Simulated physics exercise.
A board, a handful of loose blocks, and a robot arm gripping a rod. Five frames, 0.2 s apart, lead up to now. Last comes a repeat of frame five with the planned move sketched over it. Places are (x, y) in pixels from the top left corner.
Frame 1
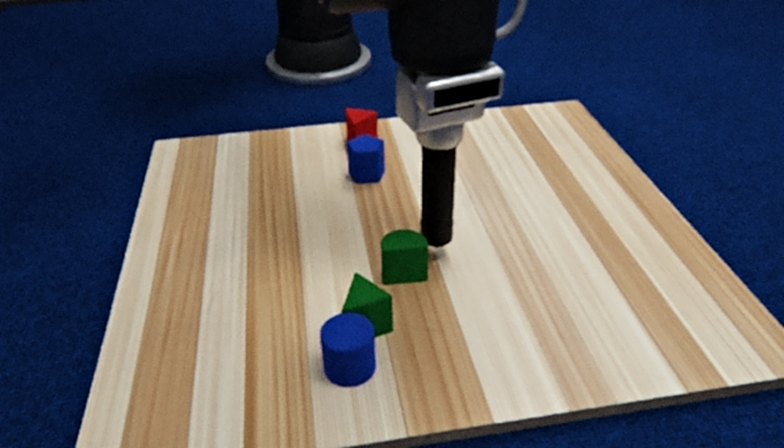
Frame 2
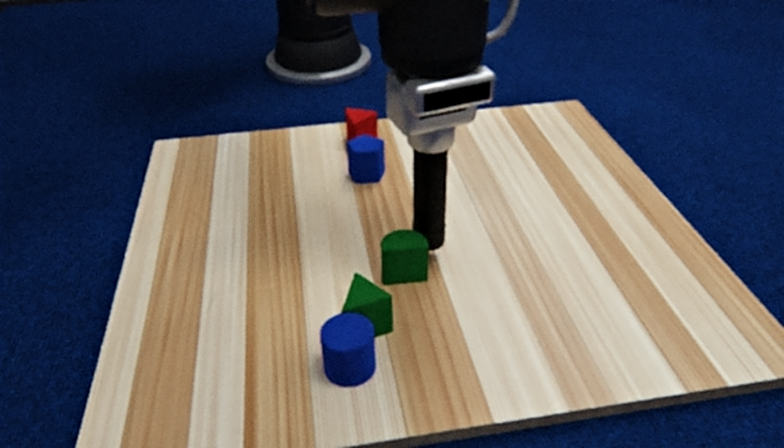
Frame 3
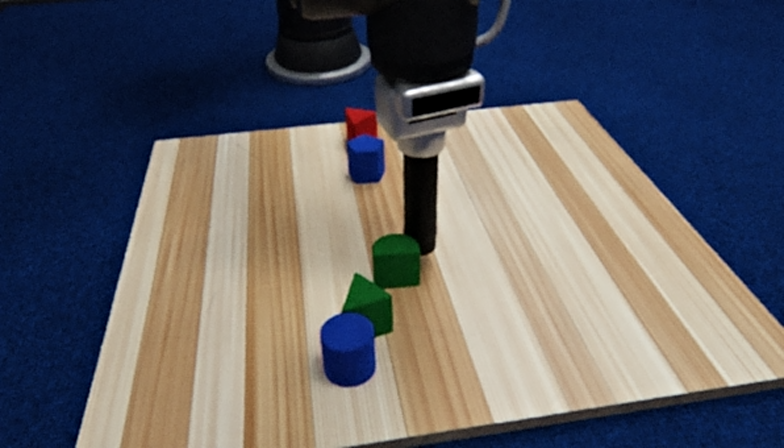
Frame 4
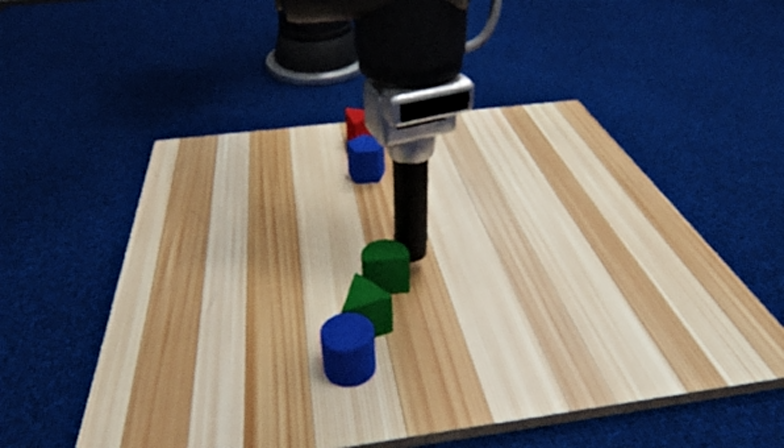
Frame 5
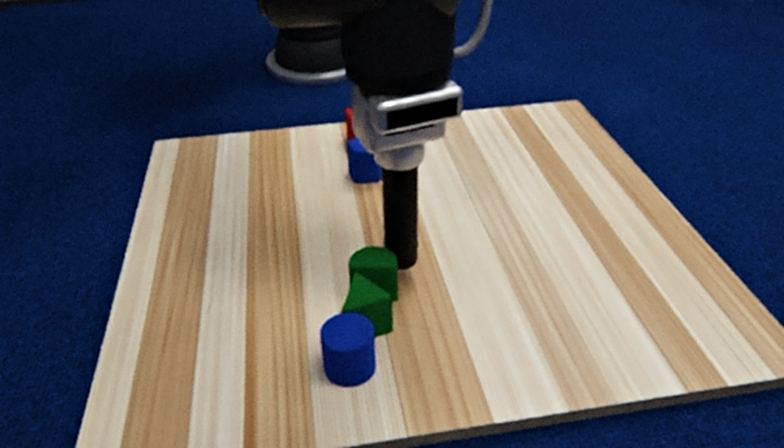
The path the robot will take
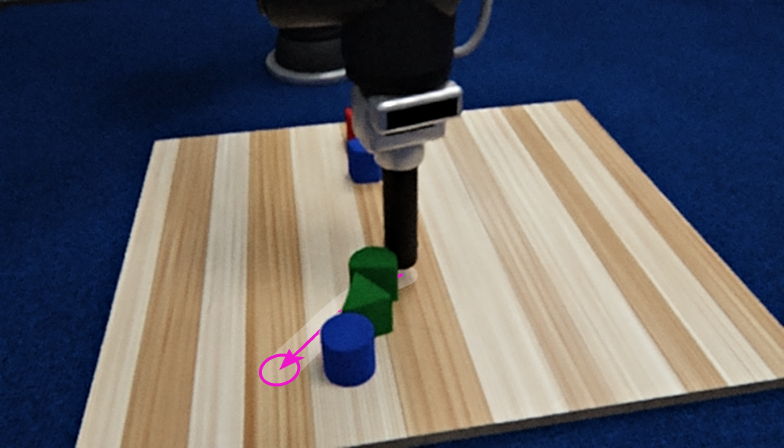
On a striped wooden board, a robot arm moved its black rod left and slightly nearer, nudging the green round-sided block a short way toward the green three-sided one, while the other blocks stayed still.
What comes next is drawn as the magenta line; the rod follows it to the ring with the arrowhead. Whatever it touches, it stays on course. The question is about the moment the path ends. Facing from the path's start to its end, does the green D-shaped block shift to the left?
The answer is no.
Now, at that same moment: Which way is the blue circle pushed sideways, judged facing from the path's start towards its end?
Shifts left.
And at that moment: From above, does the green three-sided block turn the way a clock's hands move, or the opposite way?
The block spins anticlockwise.
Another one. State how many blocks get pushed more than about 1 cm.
I think three or more will be displaced.
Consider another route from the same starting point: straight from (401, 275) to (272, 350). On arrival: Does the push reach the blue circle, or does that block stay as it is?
It ends up somewhere else.
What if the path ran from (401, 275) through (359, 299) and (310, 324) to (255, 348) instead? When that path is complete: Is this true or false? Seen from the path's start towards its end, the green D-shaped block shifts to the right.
That is true.
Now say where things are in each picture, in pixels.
In the first picture, tip of the rod at (437, 239), middles of tops, blue circle at (347, 330), green three-sided block at (363, 292), green D-shaped block at (403, 239).
In the second picture, rod at (429, 243), nothing pushed.
In the third picture, rod at (420, 247), green D-shaped block at (395, 243).
In the fourth picture, rod at (411, 253), green D-shaped block at (385, 249).
In the fifth picture, rod at (401, 261), blue circle at (347, 330), green three-sided block at (363, 292), green D-shaped block at (373, 256).
The line goes from (401, 275) by way of (338, 313) to (280, 370).
The first path, step by step. One third of the way, rod at (356, 283); blue circle at (348, 338); green three-sided block at (341, 296), turned 50° anticlockwise; green D-shaped block at (318, 275).
Two thirds of the way, rod at (318, 317); blue circle at (347, 361); green three-sided block at (314, 323), turned 70° anticlockwise; green D-shaped block at (274, 291), turned 35° clockwise.
At the end, rod at (277, 355); blue circle at (347, 364); green three-sided block at (293, 356), turned 85° anticlockwise; green D-shaped block at (263, 297), turned 75° clockwise.
